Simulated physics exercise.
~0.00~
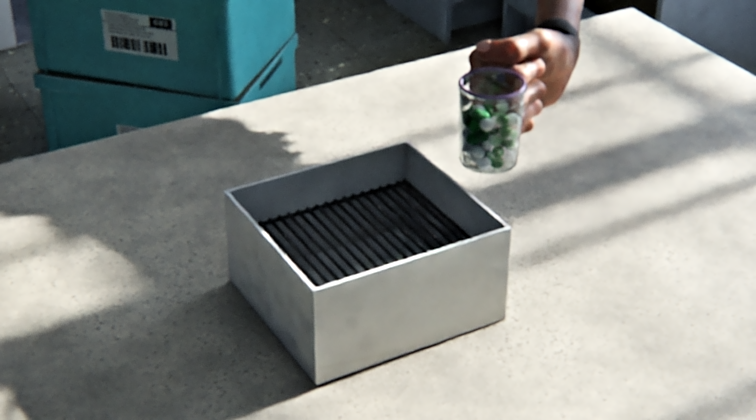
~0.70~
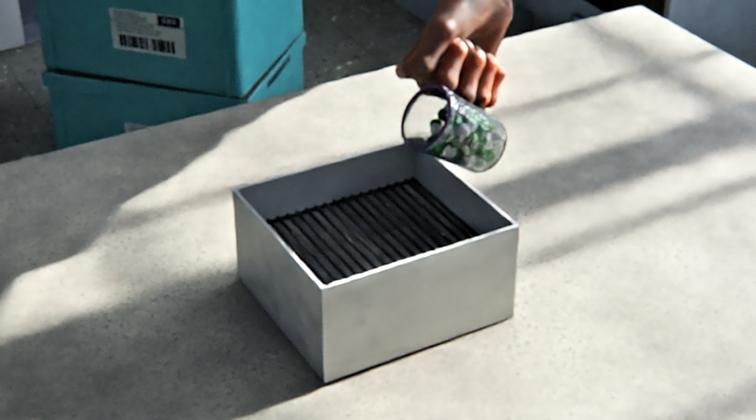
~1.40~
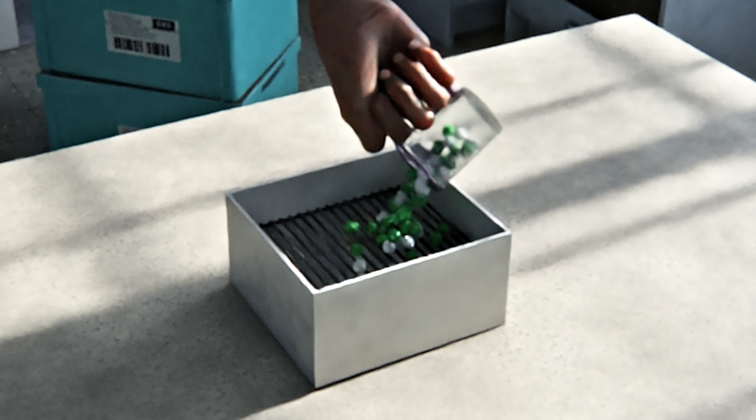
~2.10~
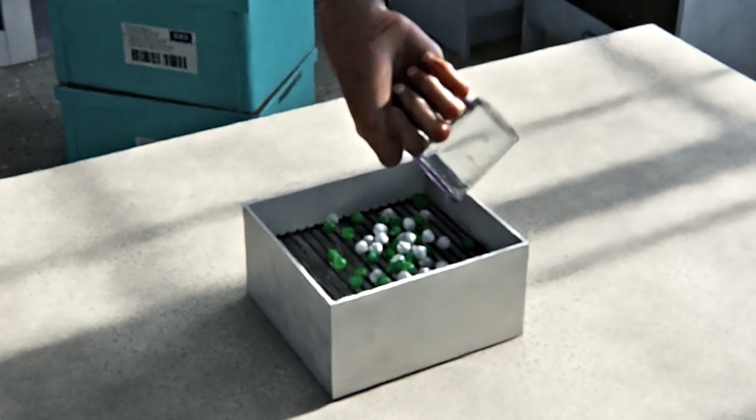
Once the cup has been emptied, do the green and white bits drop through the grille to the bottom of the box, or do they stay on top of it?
Both the green and the white bits stay on top of the grille, and neither colour ends up at the bottom of the box.
